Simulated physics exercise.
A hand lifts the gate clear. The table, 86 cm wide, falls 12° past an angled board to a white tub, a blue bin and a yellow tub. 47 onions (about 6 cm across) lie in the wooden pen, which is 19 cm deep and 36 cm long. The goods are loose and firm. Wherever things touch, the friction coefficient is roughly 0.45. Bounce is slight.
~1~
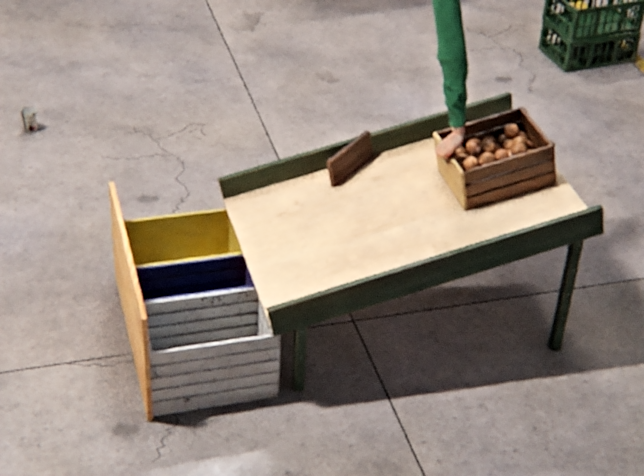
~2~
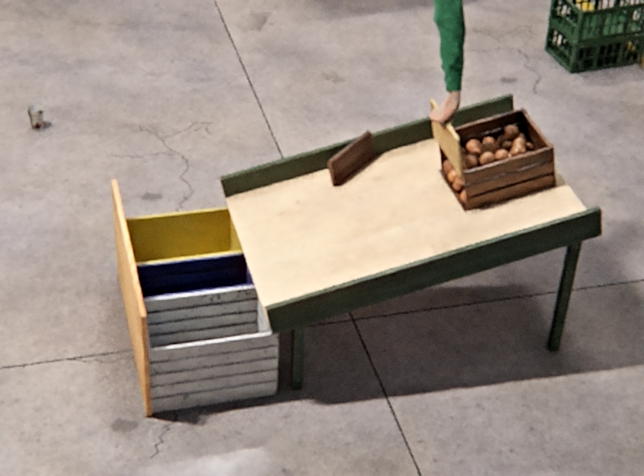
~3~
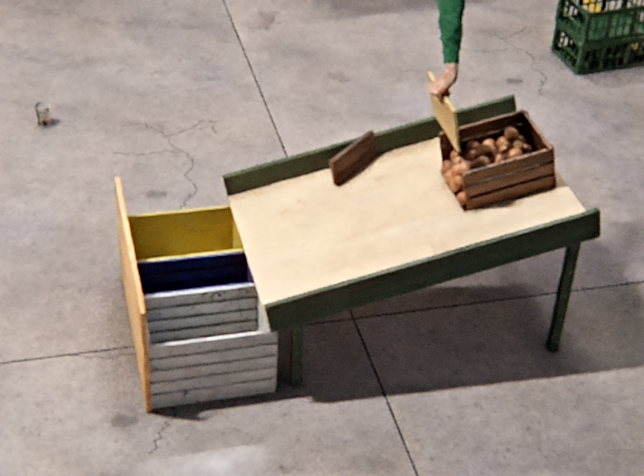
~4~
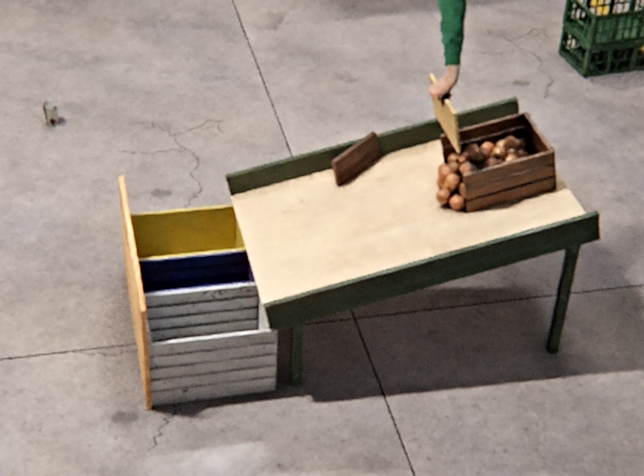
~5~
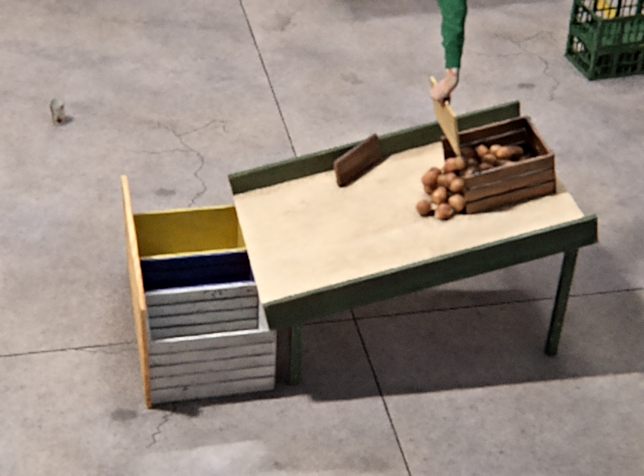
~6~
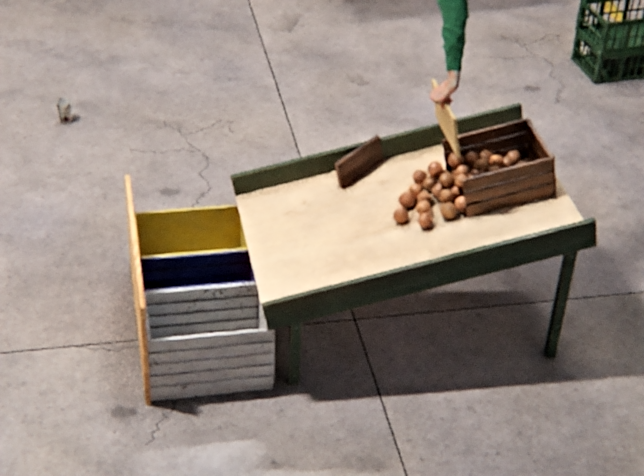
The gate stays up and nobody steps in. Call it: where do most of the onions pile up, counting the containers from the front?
Most pile up in the second container.
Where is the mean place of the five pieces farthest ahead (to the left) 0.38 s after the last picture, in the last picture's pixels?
(333, 228).
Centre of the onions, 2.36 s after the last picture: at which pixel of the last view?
Look around pixel (171, 321).
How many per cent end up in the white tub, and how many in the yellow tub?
Result: Near 20 % and near 30 %.
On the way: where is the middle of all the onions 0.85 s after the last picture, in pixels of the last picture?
You'd find the load's middle at roughly (357, 215).
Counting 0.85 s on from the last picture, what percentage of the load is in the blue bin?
Roughly 5 percent.
Then, 0.38 s after the last picture, 18 still in the wooden pen and 29 on the slope.
Then, 0.85 s after the last picture, 6 still in the wooden pen, 1 in the white tub, 2 in the blue bin, 1 in the yellow tub, 33 on the slope and 4 in the air.
Then, 1.51 s after the last picture, 7 in the white tub, 12 in the blue bin, 7 in the yellow tub, 12 on the slope and 9 in the air.
When it is over (2.36 s after the last picture), 9 in the white tub, 25 in the blue bin and 13 in the yellow tub.
